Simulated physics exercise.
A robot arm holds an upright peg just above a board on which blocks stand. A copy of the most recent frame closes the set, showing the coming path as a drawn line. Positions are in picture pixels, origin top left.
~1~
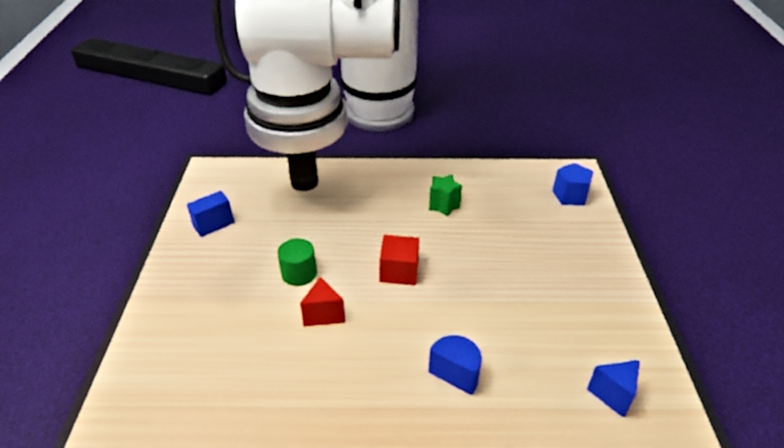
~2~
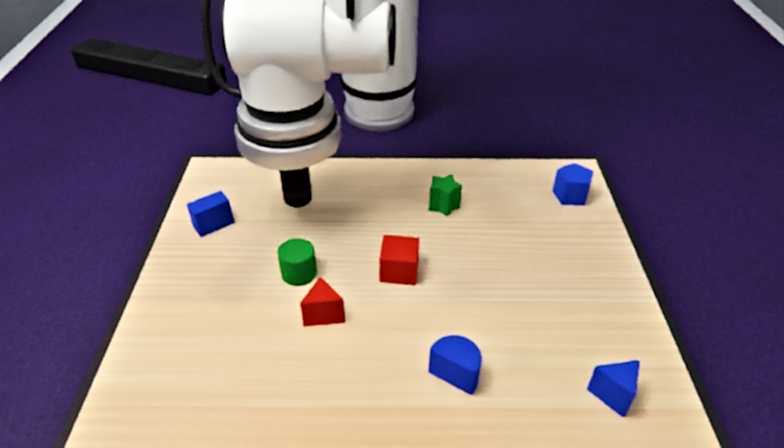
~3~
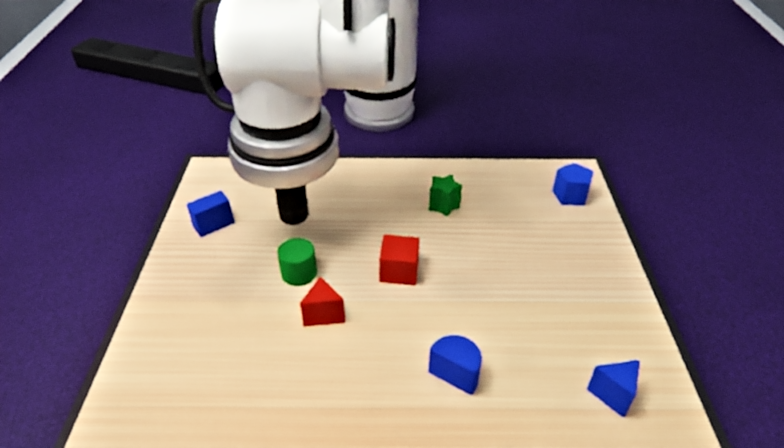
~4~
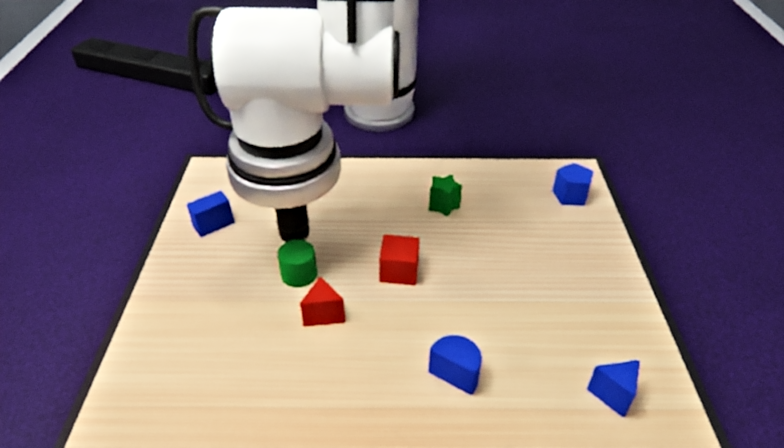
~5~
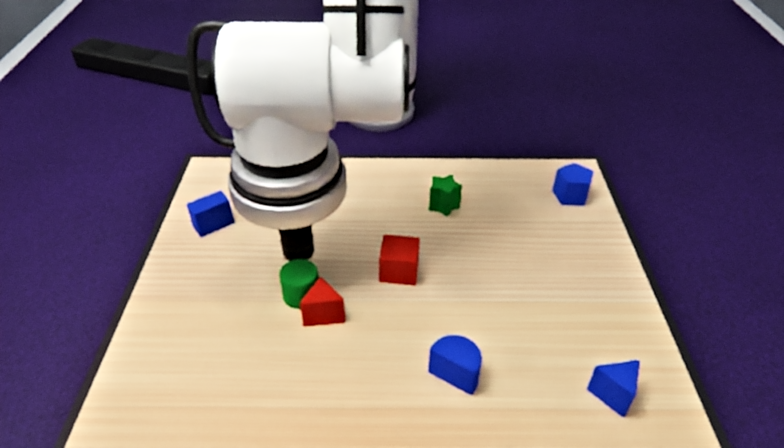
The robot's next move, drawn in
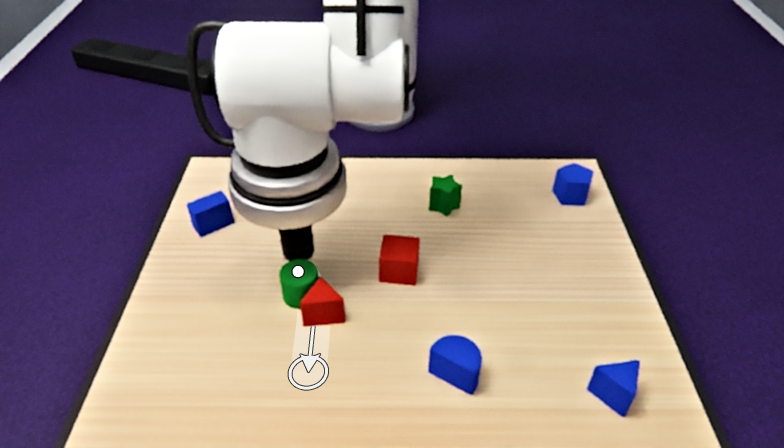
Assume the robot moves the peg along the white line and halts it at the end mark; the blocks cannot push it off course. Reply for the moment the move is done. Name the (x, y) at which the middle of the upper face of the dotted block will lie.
The middle of the upper face of the dotted block will lie at about (269, 372) in the picture.
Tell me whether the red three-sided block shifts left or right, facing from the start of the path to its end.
It is displaced to the left.
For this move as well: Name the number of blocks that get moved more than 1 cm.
My guess is two.
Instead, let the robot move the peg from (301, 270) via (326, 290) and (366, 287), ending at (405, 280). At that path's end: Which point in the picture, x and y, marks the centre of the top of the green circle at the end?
In the picture, it is at (304, 291).
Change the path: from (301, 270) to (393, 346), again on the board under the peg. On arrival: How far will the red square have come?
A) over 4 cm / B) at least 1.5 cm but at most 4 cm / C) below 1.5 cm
C (below 1.5 cm)
Drawn move, from (301, 270) over (314, 316) to (308, 372); the dot is on the green circle.
The first path, step by step. One third of the way, peg (310, 282); green circle (300, 304); red three-sided block (333, 309), turned 20° anticlockwise.
Two thirds of the way, peg (310, 317); green circle (289, 339); red three-sided block (340, 315), turned 20° anticlockwise.
At the end, peg (306, 355); green circle (269, 372); red three-sided block (340, 317), turned 30° anticlockwise; red square still.
